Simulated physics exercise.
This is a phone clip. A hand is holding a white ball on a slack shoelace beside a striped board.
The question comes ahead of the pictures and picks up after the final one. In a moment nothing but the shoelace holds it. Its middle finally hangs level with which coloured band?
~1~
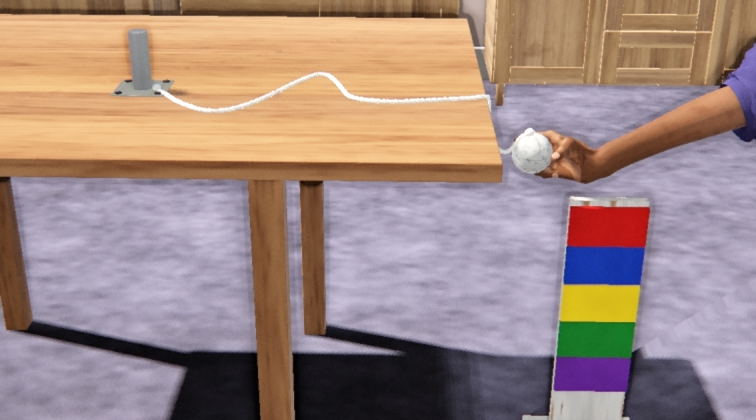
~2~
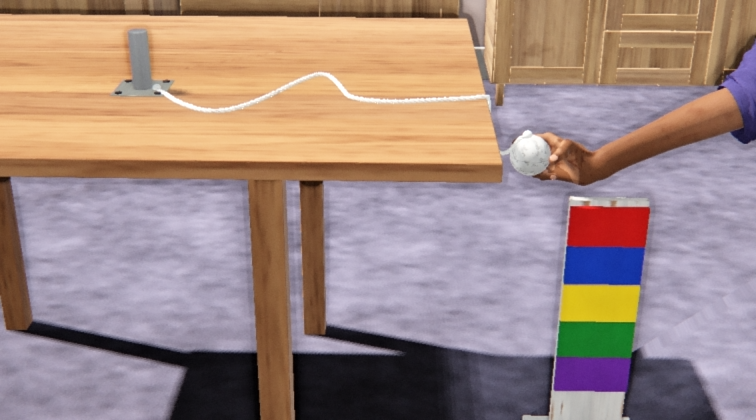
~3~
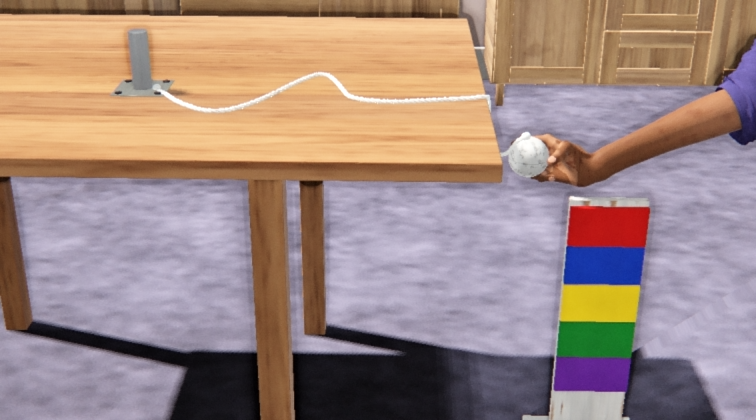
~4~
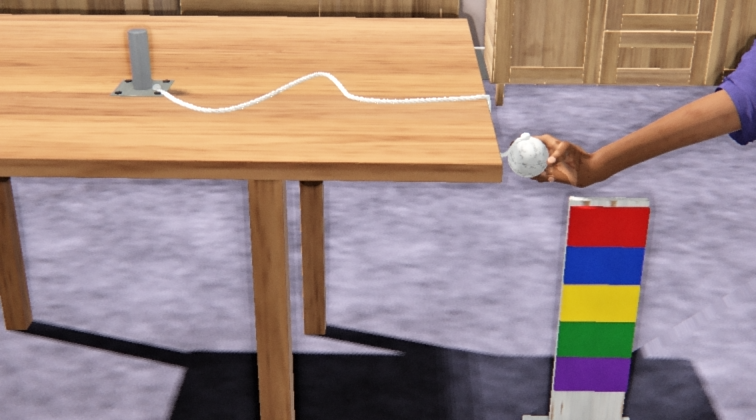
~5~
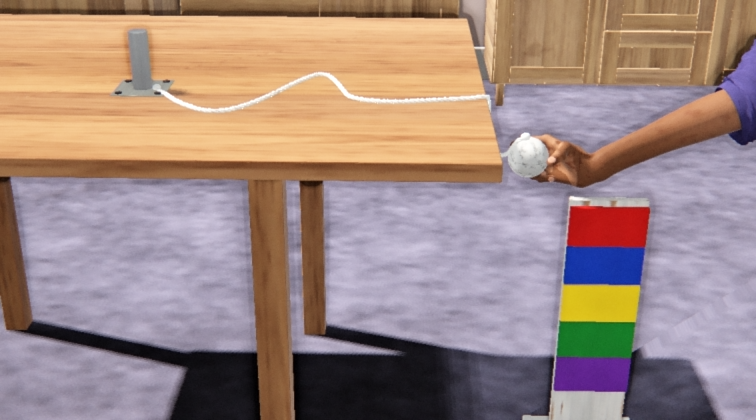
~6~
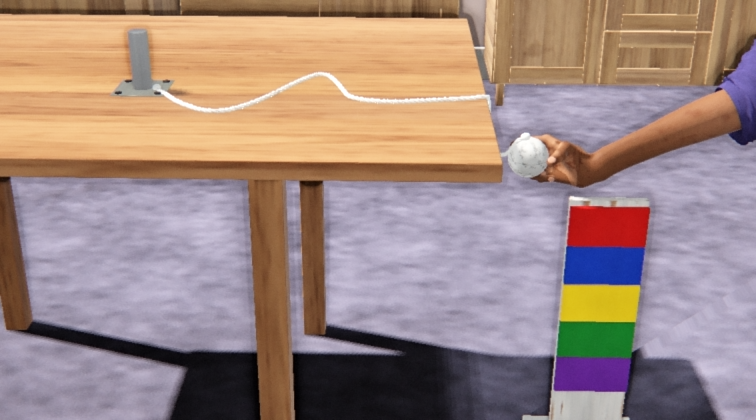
With the green band.
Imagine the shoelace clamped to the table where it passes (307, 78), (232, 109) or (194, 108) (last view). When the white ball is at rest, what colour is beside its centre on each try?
Going through them one at a time, the answers are blue; yellow; yellow.
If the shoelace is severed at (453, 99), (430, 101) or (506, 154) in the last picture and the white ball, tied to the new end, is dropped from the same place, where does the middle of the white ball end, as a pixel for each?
In order, it ends up near (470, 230), (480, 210) and (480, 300).
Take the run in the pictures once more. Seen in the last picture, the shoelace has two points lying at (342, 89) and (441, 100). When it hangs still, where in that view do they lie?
Near (473, 97) and (483, 200).
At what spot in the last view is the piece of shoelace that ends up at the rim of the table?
That spot lies near (346, 94).
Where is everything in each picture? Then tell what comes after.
In the first picture, white ball (532, 153); red (609, 228); blue (604, 267); yellow (600, 304); green (596, 341); purple (592, 376).
In the second picture, white ball (531, 155); shoelace through (180, 103) (262, 99) (326, 75) (373, 101) (478, 98).
In the third picture, white ball (529, 157).
In the fourth picture, white ball (528, 157); shoelace through (180, 103) (262, 99) (326, 75) (373, 101) (478, 98).
In the fifth picture, white ball (528, 157).
In the sixth picture, white ball (528, 157); shoelace through (180, 103) (262, 99) (326, 75) (373, 101) (478, 98).
Early on, ball near (457, 290); level with yellow.
Midway, ball near (468, 347); level with green.
Finally, ball near (474, 344); level with green. At green.
